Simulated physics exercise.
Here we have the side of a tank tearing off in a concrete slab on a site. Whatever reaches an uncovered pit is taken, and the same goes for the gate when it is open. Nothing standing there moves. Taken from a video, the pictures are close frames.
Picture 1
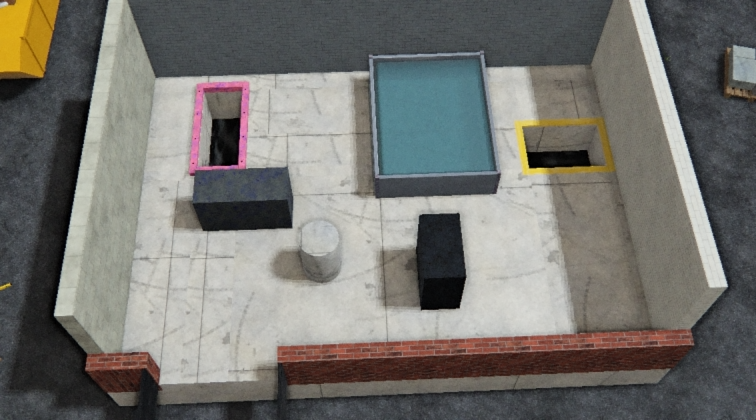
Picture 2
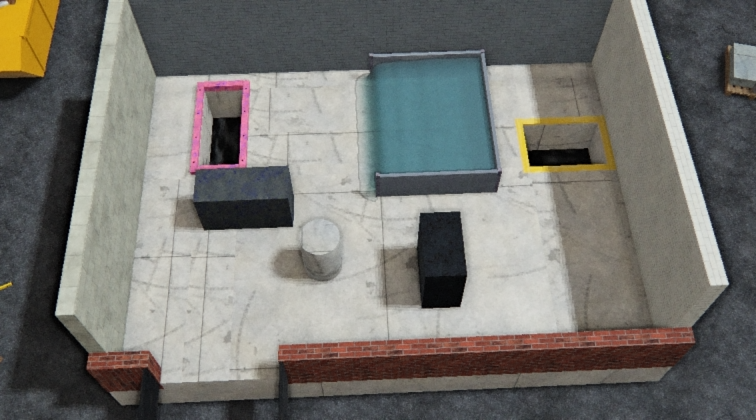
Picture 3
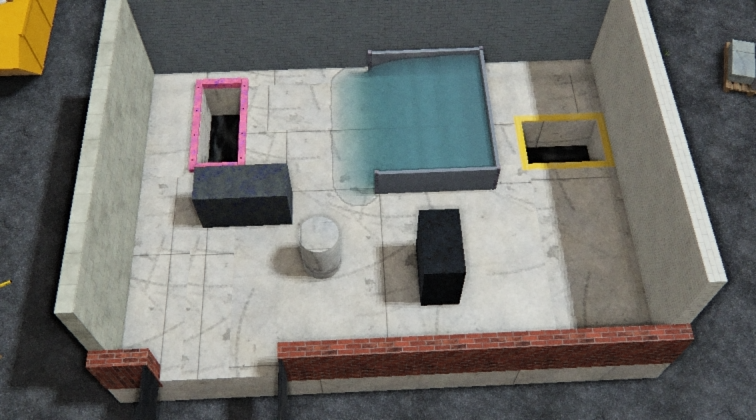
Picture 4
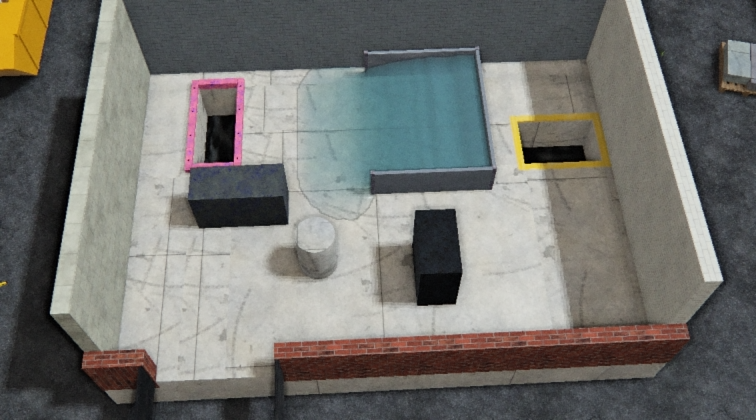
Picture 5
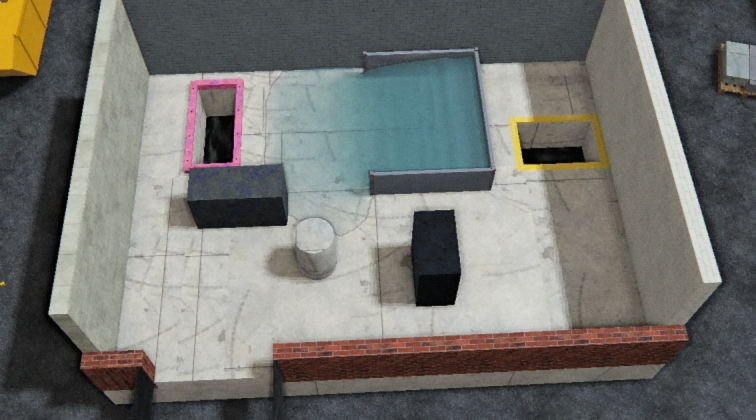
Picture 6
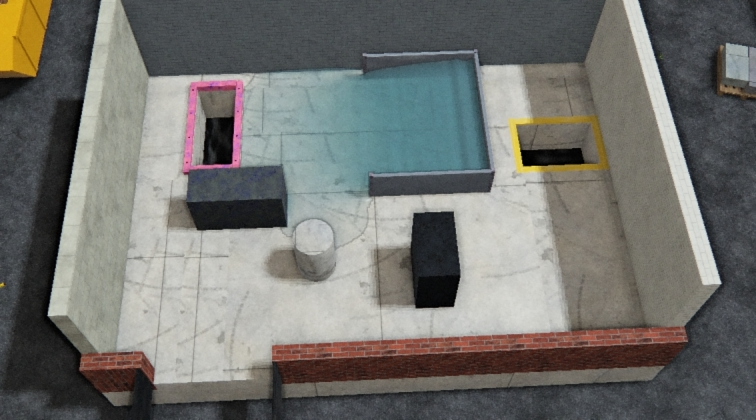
Water in a raised tank on a concrete slab poured out through its open left side, then spread leftward across the floor in a thinning sheet toward the pink-edged opening and the dark gray block.
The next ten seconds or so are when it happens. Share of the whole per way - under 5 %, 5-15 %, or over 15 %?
Gate 5-15 %, yellow pit under 5 %, pink pit over 15 %.
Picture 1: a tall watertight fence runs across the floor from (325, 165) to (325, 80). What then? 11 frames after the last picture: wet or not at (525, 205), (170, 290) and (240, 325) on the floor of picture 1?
Okay, the first comes out left untouched, the next left untouched, and the last soaked.
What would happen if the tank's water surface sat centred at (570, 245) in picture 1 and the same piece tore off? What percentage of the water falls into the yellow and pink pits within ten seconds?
The yellow pit gets 4 per cent, the pink pit 4 per cent.
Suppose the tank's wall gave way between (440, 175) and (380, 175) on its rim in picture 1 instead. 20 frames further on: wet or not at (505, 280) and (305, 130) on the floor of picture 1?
Well, the first place ends up drenched, and the second one left untouched.
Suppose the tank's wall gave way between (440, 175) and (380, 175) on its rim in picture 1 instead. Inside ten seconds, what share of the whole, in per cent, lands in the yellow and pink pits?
The yellow pit takes 14 per cent and the pink pit 0 per cent.
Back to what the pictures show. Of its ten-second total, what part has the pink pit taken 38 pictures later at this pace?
I'd put it at 100 percent.
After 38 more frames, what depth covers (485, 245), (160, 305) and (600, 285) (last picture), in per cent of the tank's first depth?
Estimated readings in sequence: 0, 6, 0 percent.
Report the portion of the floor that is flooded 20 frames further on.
Roughly 50 percent, I'd say.
A moment on, water covers 25 % of the floor; the gate 0 %, the yellow pit 0 %, the pink pit 6 %.
Next, water covers 35 % of the floor; the gate 0 %, the yellow pit 0 %, the pink pit 15 %.
Then, water covers 50 % of the floor; the gate 1 %, the yellow pit 0 %, the pink pit 24 %.
Later, water covers 55 % of the floor; the gate 5 %, the yellow pit 0 %, the pink pit 29 %.
In the end, water covers 70 % of the floor; the gate 12 %, the yellow pit 0 %, the pink pit 29 %.
